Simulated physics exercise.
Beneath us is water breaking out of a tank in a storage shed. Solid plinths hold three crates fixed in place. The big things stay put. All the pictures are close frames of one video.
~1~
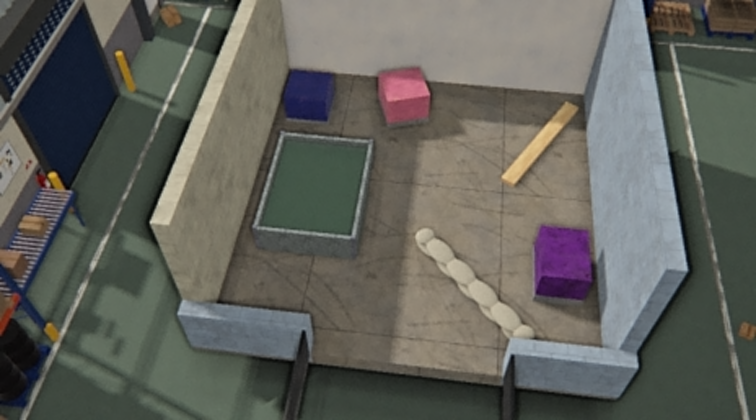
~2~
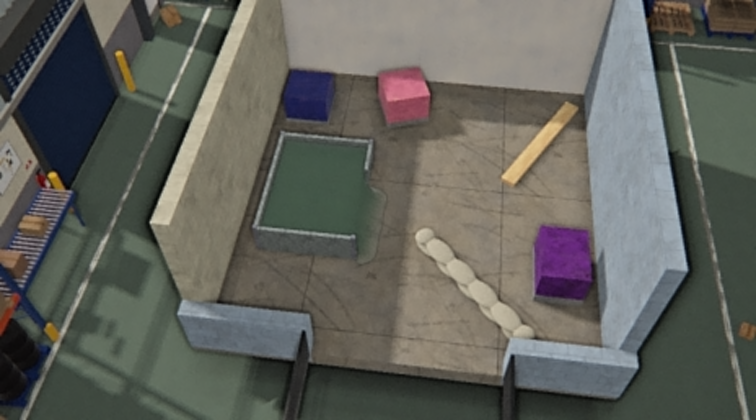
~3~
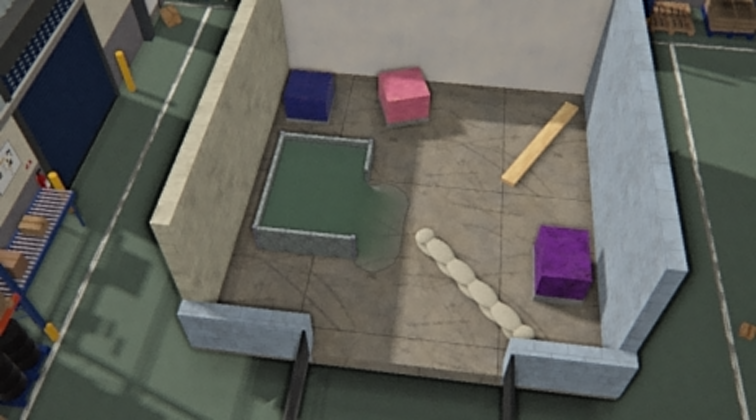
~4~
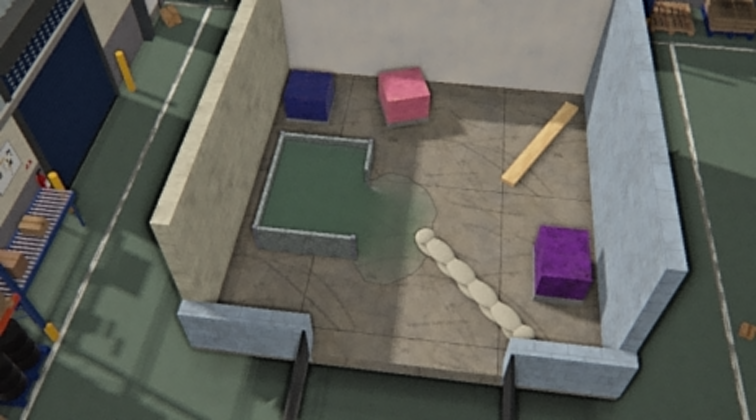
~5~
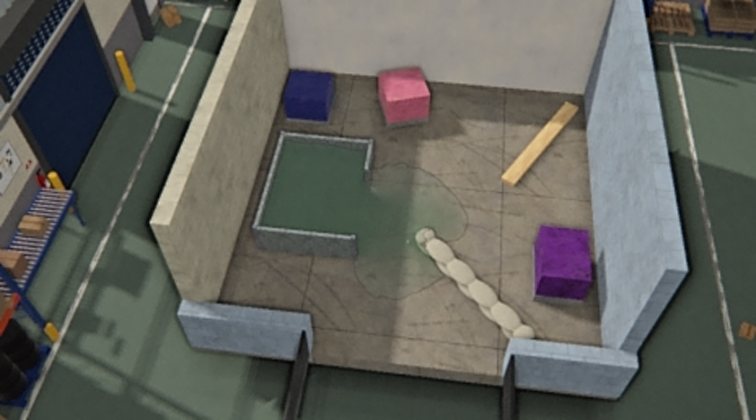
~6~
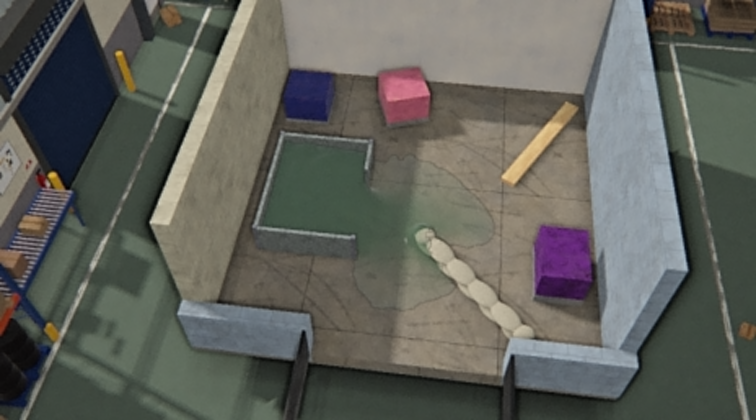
In a storage shed, green water breaks out of the right side of an open tank and spreads rightward across the floor around a row of sandbags.
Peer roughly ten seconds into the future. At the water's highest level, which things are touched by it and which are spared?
At the end, the blue crate remains moisture-free; the purple crate remains moisture-free; the pink crate remains moisture-free.
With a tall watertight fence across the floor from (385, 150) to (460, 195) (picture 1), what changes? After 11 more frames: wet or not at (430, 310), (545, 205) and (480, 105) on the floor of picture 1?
Outcome by spot, in order - watered, watered, unwatered.
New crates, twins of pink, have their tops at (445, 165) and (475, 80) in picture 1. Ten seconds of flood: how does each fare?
Becomes wet, is left dry.
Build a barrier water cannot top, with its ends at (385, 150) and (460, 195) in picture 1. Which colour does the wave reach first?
That would be the purple one.
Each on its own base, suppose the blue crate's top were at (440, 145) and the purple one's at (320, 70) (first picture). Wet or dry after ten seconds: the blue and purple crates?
So the blue crate gets reached and the purple crate stays high and dry.
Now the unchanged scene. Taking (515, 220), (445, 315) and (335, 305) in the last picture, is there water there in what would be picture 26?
Going through them in order, I'd call them drenched, drenched and clear.
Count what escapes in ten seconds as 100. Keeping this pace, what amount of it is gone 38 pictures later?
It comes to around 80 per cent.
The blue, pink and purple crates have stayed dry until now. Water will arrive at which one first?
It is the crate marked purple.
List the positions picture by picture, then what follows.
In the first picture, the open tank at (316, 186) is whole and still.
In the second picture, the front is at (366, 260), out from the gap at (359, 216).
In the third picture, water pours out at (359, 217) and has run to (376, 267).
In the fourth picture, the front is at (426, 199), out from the gap at (359, 217).
In the fifth picture, water pours out at (359, 217) and has run to (460, 213).
In the sixth picture, the front is at (488, 222), out from the gap at (359, 217).
A moment on, water covers 30 % of the floor; the blue crate not reached, the purple crate water round its plinth, the pink crate not reached.
Next, water covers 40 % of the floor; the blue crate not reached, the purple crate water round its plinth, the pink crate not reached.
Then, water covers 50 % of the floor; the blue crate not reached, the purple crate water round its plinth, the pink crate not reached.
Later, water covers 55 % of the floor; the blue crate not reached, the purple crate water round its plinth, the pink crate water round its plinth.
In the end, water covers 70 % of the floor; the blue crate stayed above the water, the purple crate stayed above the water, the pink crate stayed above the water.
